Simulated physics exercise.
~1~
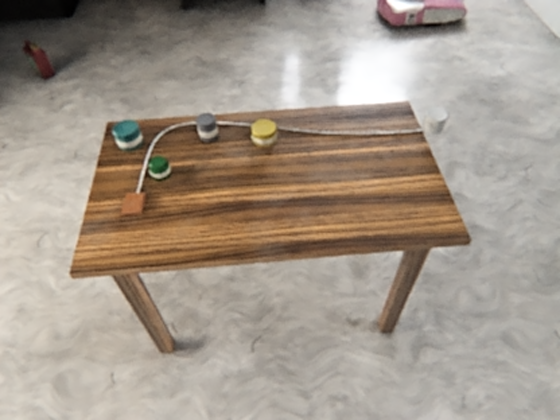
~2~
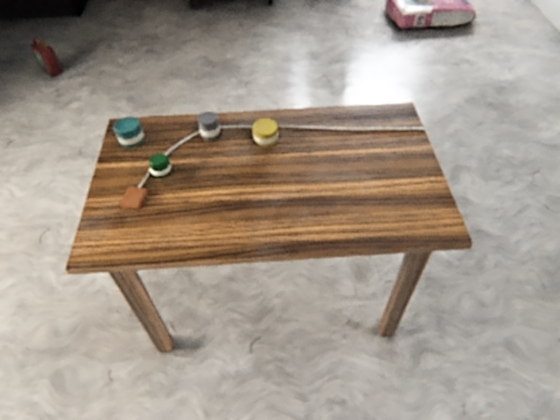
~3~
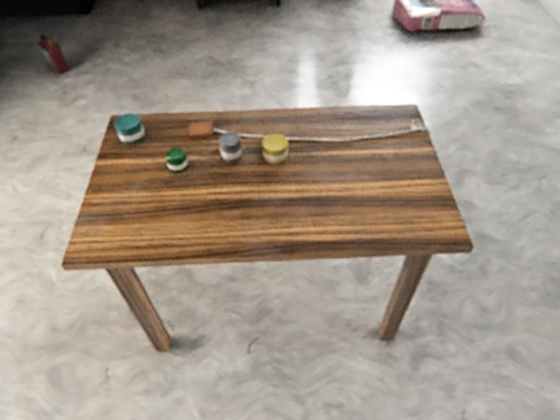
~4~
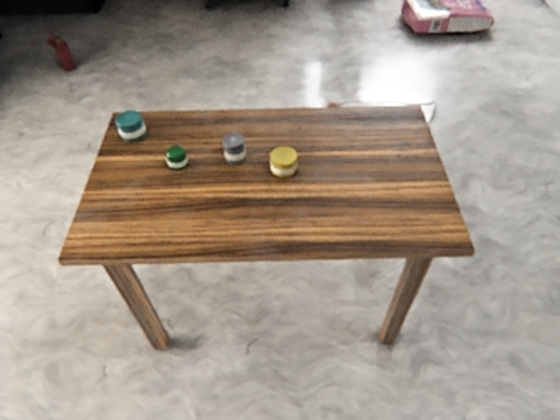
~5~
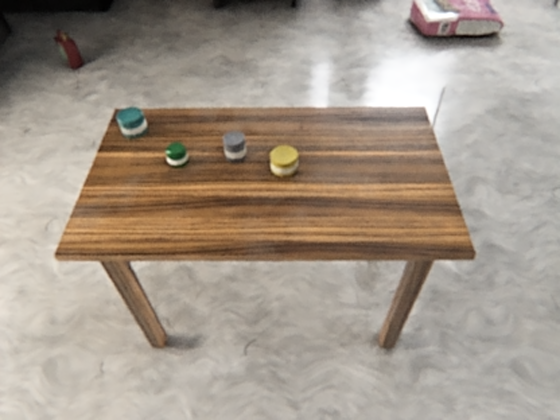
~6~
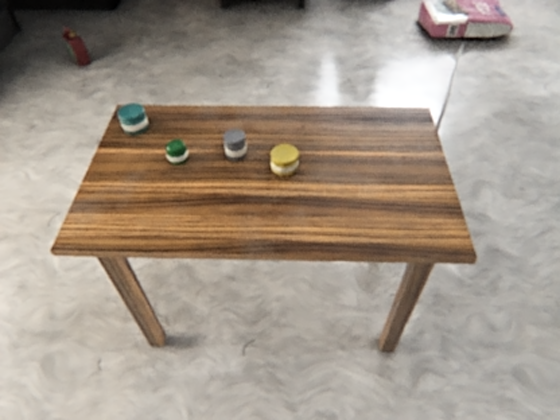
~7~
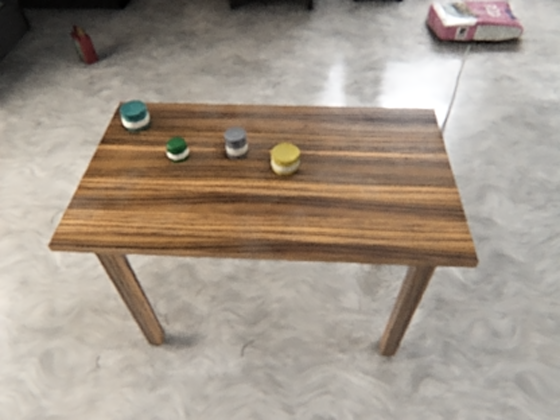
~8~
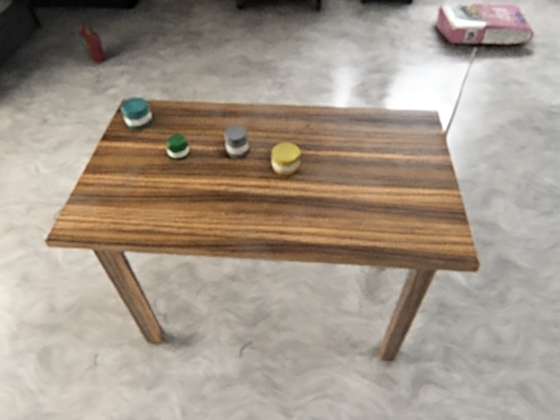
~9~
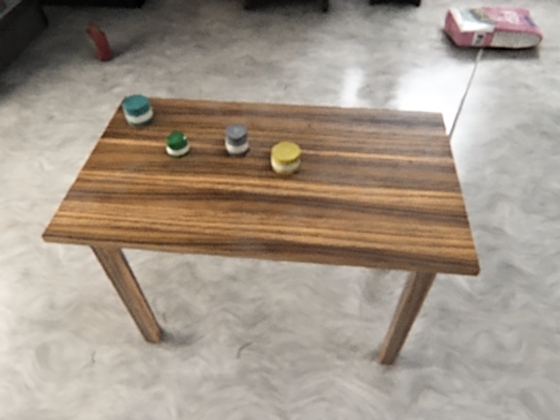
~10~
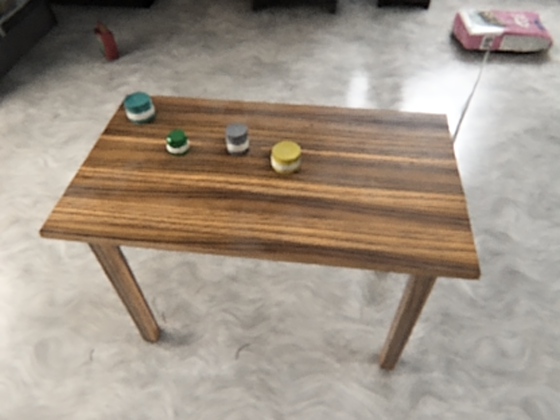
To begin with, a striped wooden table holds a teal canister, a green jar, a grey tin and a yellow tin, while a pale cable winds past them from a small orange phone to a white speaker at the right edge. The speaker drops out of sight and the cable pulls tighter. The phone slides right along the back, as the green jar, grey tin and yellow tin shift slightly. The phone then turns and goes over the edge with the cable. The canister, jar and both tins remain on the table.
